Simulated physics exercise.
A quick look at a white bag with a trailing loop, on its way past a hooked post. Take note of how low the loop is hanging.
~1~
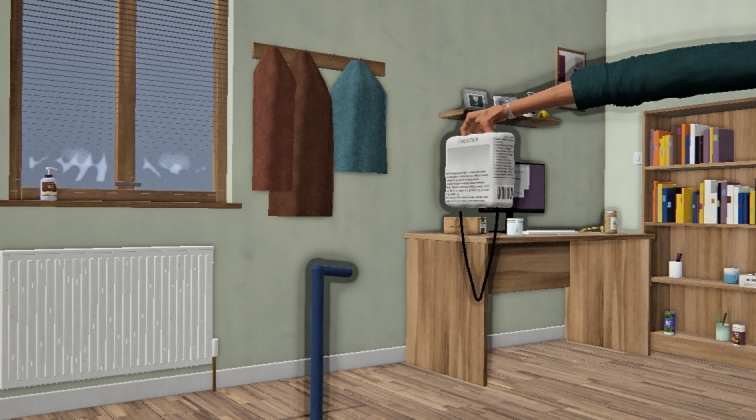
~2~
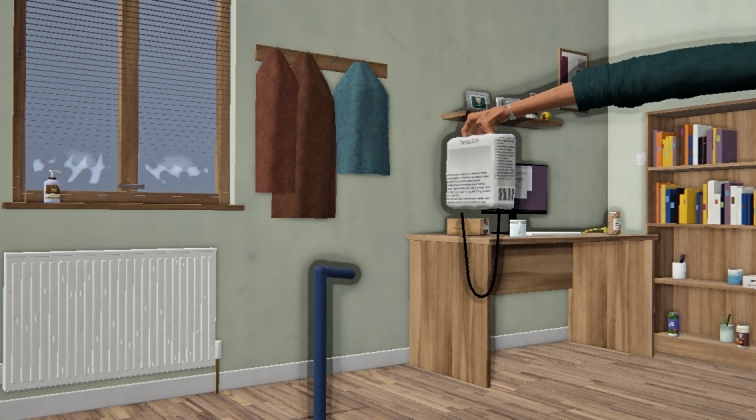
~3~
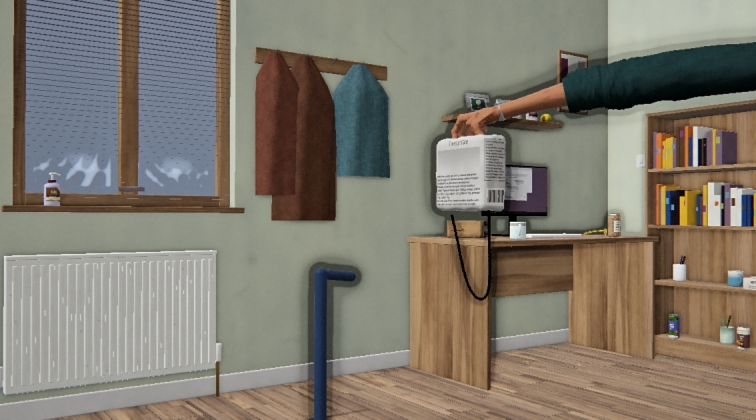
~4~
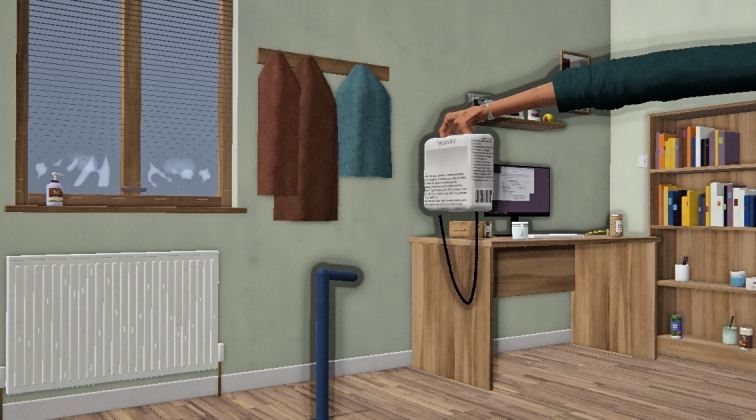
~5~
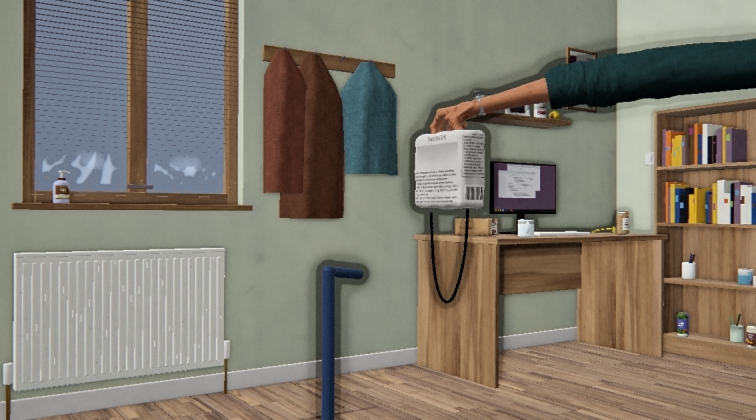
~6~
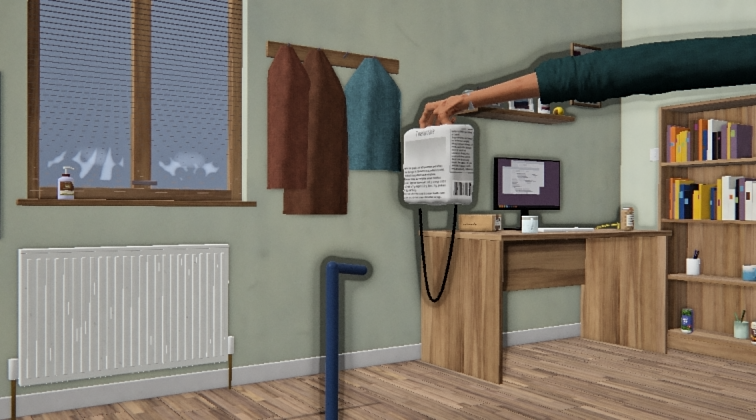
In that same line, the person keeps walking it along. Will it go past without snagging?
Gets stuck.
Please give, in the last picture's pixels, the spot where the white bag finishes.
It ends up near (264, 158).
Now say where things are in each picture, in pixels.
The first frame shows white bag (479, 171); hook tip (348, 273).
The second frame shows white bag (480, 173); bottom of the loop (480, 297).
The third frame shows white bag (470, 174).
The fourth frame shows white bag (458, 174); bottom of the loop (467, 303).
The fifth frame shows white bag (449, 170).
The sixth frame shows white bag (438, 166); bottom of the loop (433, 301); hook tip (362, 270); hook points towards it, loop hangs below the hook.
Then, 0.82 s after the last picture, bag nearing the post near (370, 163).
Then, 1.62 s after the last picture, bag past the post near (295, 159).
At rest, bag past the post near (265, 158); loop tight round the post, hand stopped. The white bag snags on the hook.
